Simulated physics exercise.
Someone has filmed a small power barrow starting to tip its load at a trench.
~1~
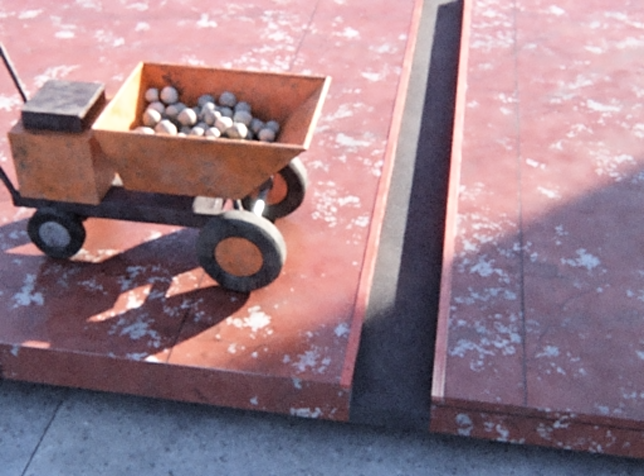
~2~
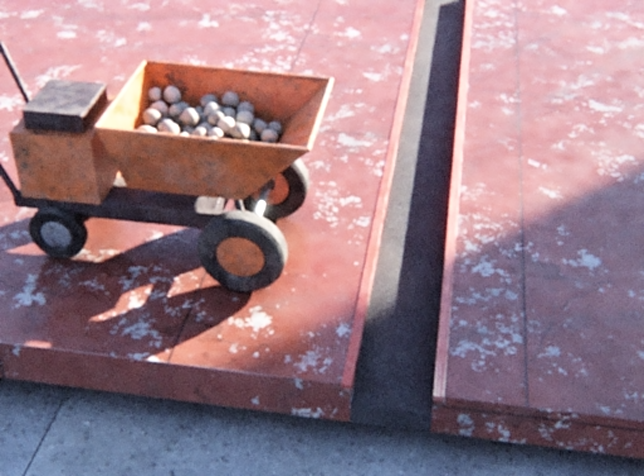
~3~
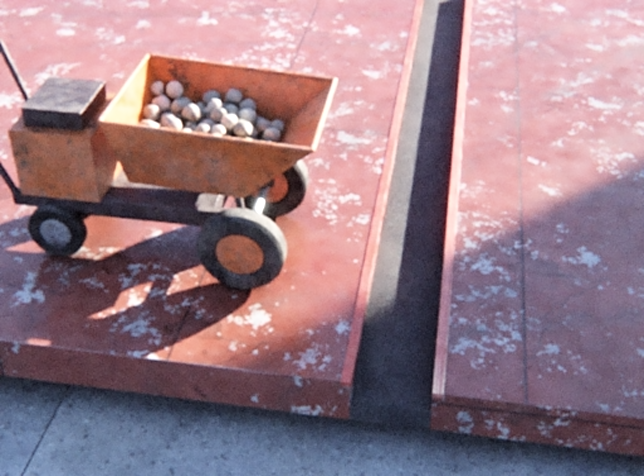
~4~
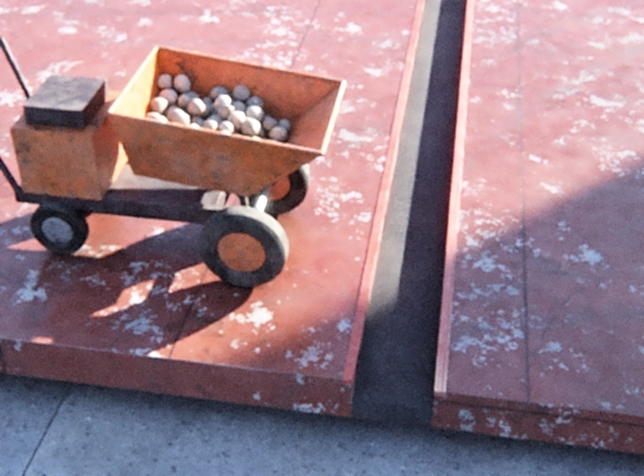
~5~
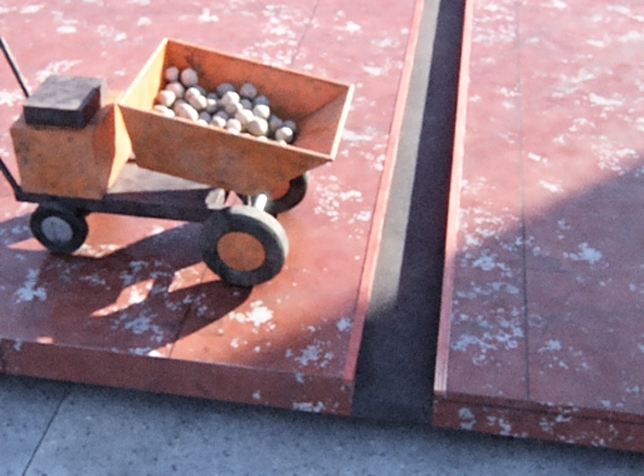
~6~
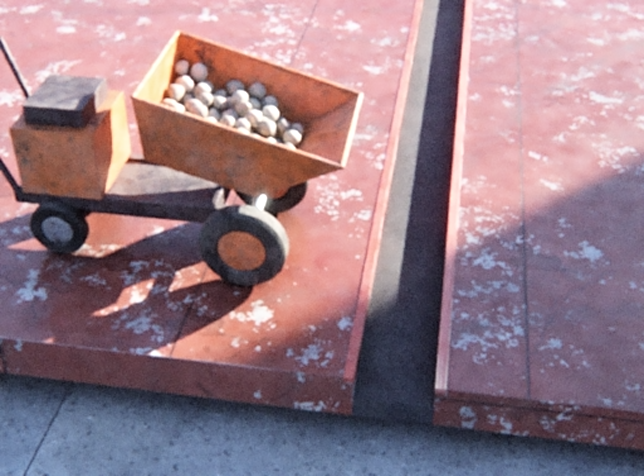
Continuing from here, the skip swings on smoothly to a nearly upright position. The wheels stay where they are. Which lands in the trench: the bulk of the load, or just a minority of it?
I expect the trench to get most of the load.
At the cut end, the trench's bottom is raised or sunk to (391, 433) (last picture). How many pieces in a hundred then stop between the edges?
That would give roughly 100 percent.
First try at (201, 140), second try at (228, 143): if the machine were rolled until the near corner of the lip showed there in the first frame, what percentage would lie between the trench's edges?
Result: 30 in a hundred, then 50 in a hundred.
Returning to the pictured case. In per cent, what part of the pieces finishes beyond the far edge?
Result: Close to 15 %.
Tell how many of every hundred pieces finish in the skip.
Estimate: Near 15 %.
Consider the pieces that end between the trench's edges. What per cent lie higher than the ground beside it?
15 %, roughly.
Shortly afterwards, skip tipped steeply; the whole lot in the skip.
Next, skip tipped steeply; the bulk in the skip; near a quarter in or heaped over the trench; only a few beyond it.
Some moments later, skip tipped right over; near a quarter in the skip; near two thirds in or heaped over the trench; a little beyond it.
In the end, skip tipped right over; a little in the skip; near two thirds in or heaped over the trench; a little beyond it.
